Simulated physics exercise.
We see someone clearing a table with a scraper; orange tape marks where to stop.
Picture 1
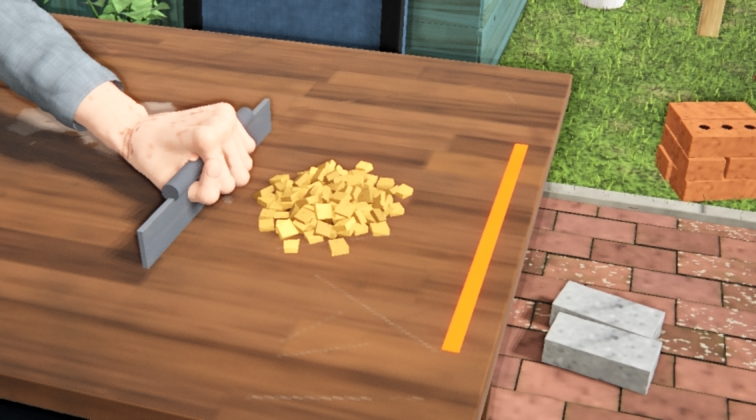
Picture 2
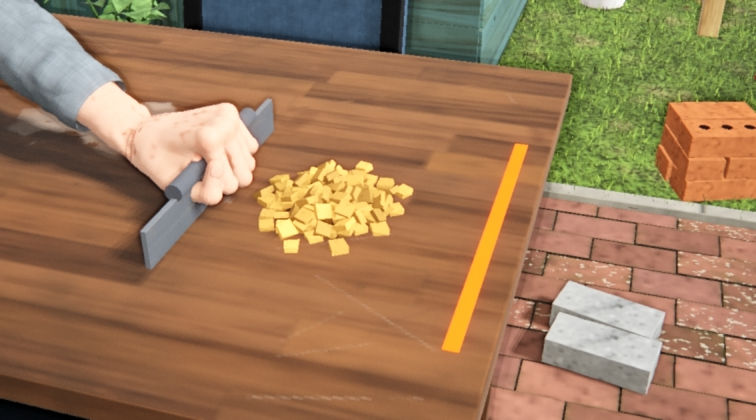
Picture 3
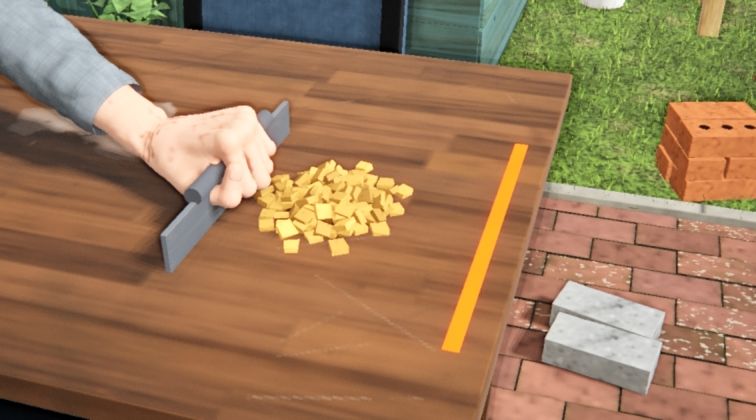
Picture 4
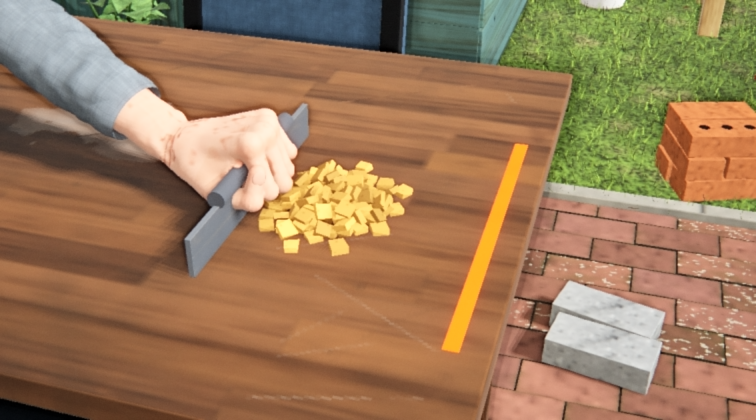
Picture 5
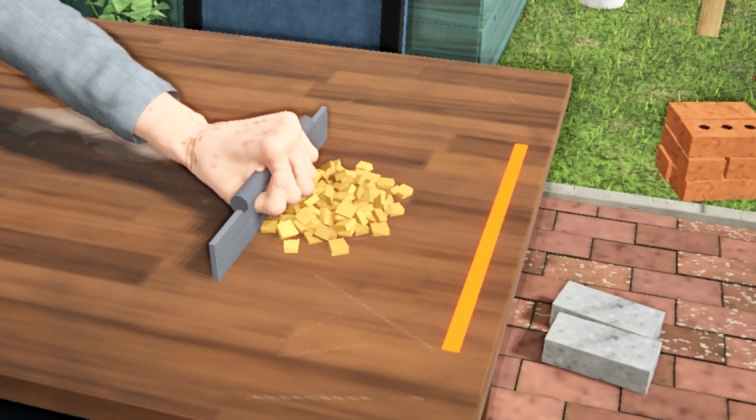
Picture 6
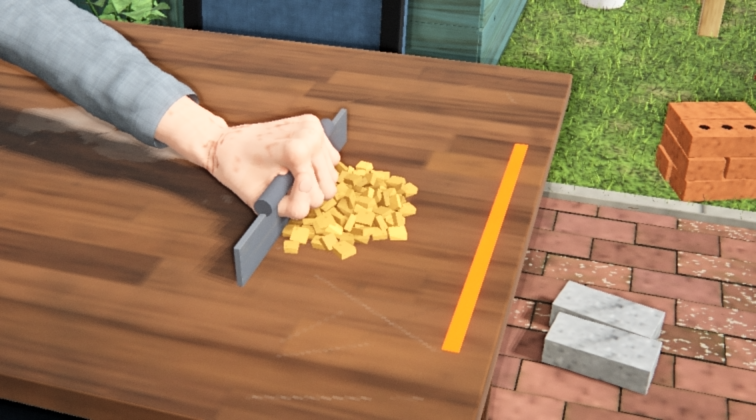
A hand gripping a dark grey scraper slides it rightward across a brown wooden table outdoors, seen from above at an angle by a still camera. A heap of small yellow squares lies right of the scraper, with an orange strip near the table's right edge and grey and reddish bricks beyond on paving and grass. The scraper starts nearly still, reaches the heap and pushes the squares slightly right.
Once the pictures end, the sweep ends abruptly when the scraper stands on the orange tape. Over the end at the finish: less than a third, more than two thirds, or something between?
Upwards of two thirds.
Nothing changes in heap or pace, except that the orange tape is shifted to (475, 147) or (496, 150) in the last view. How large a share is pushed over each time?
Roughly 20 % and 50 %.
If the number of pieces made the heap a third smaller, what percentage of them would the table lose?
It would be roughly 70 percent.
Soon after the last picture, scraper still moving, near (400, 185); heap all on the table, its front near (498, 251).
A little later, scraper stopped at the orange tape; heap about two thirds over the edge.
Later still, scraper stopped at the orange tape; heap most over the edge.
At rest, scraper stopped at the orange tape; heap most over the edge.
